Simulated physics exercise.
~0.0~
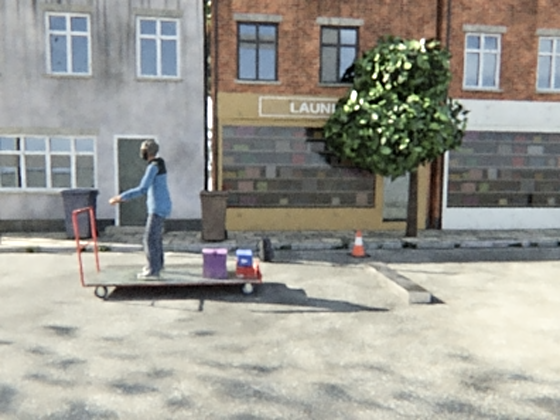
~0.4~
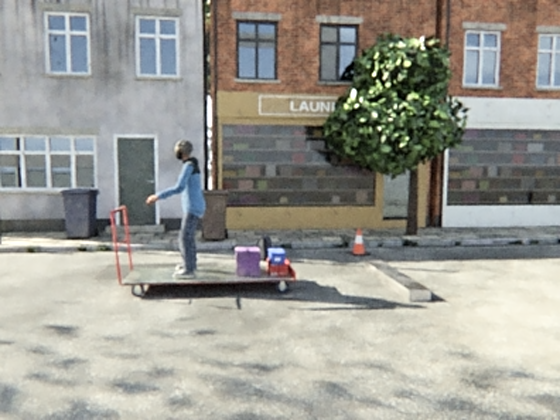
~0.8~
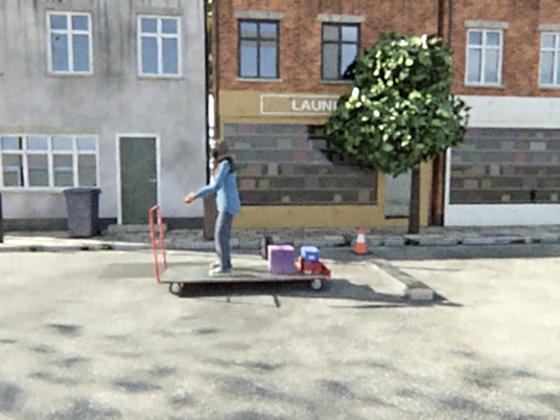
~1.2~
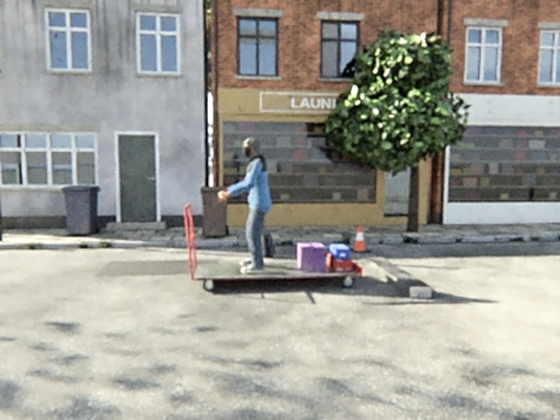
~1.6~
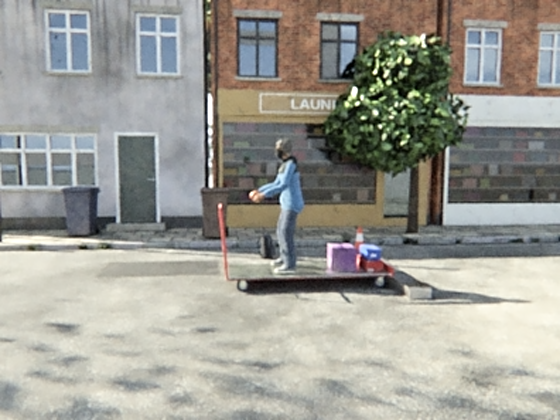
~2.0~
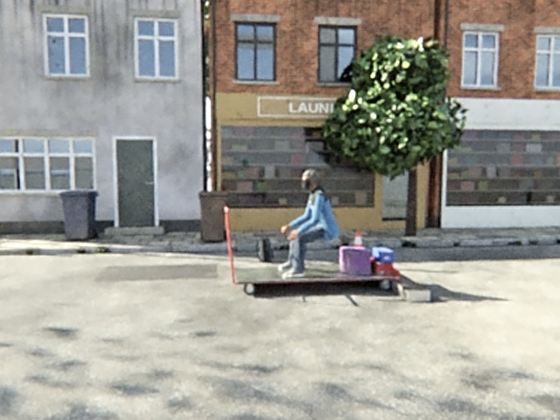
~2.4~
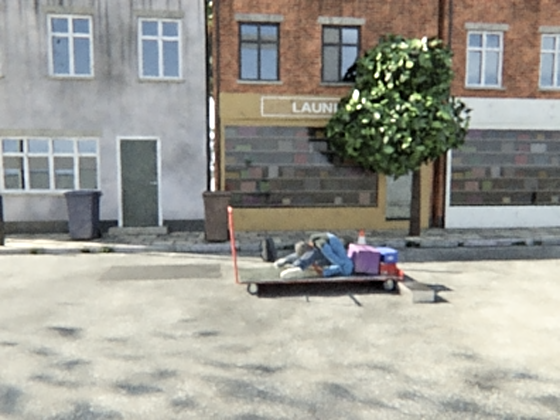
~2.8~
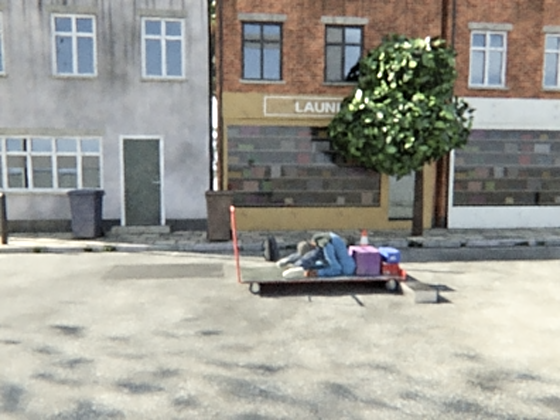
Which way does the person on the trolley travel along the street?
The person travels to the right, riding on the deck of the trolley.
